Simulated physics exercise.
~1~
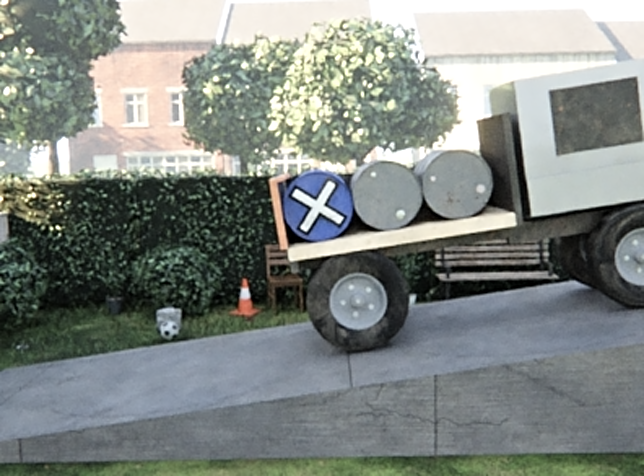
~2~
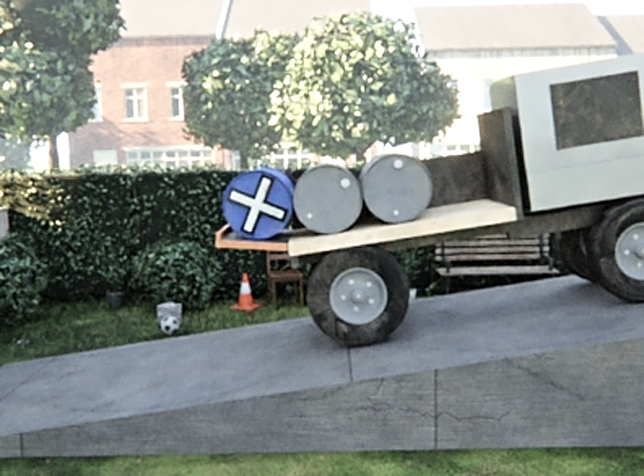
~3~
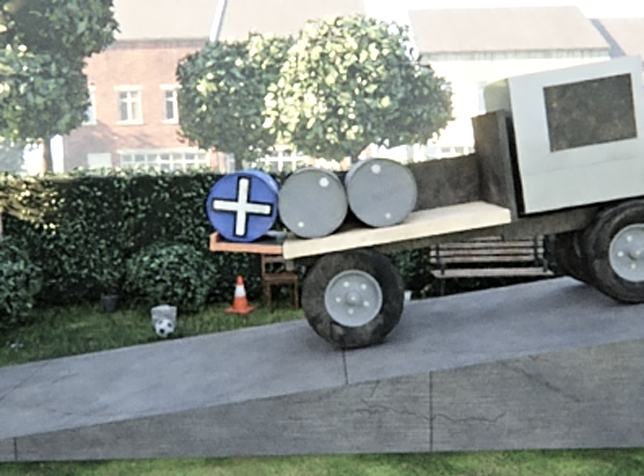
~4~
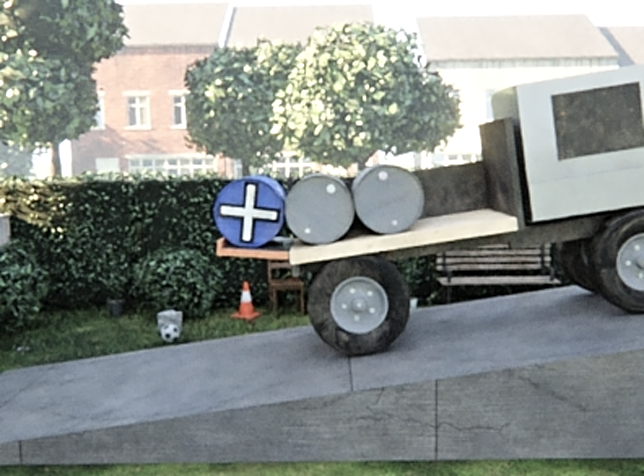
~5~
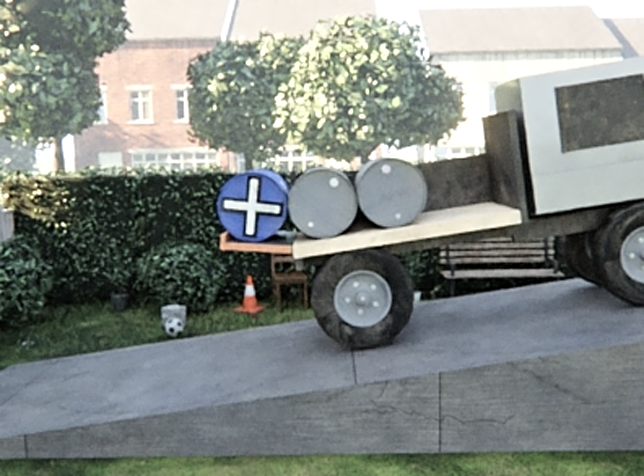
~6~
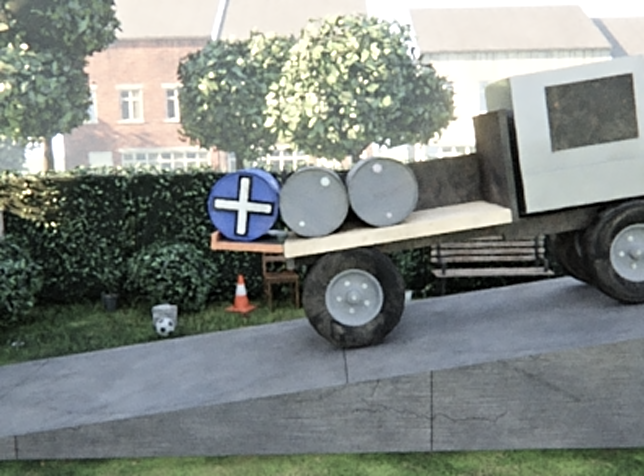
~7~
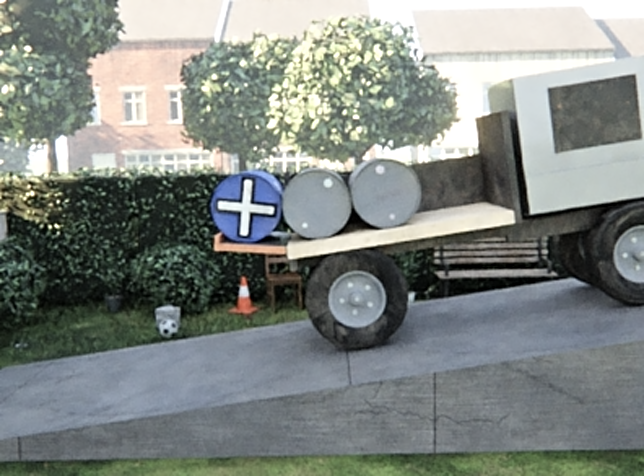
A blue drum with a white cross rolled left onto the tailgate of a truck parked nose-up on a ramp as the gate dropped open, with two grey drums following behind, and all three came to rest still aboard.
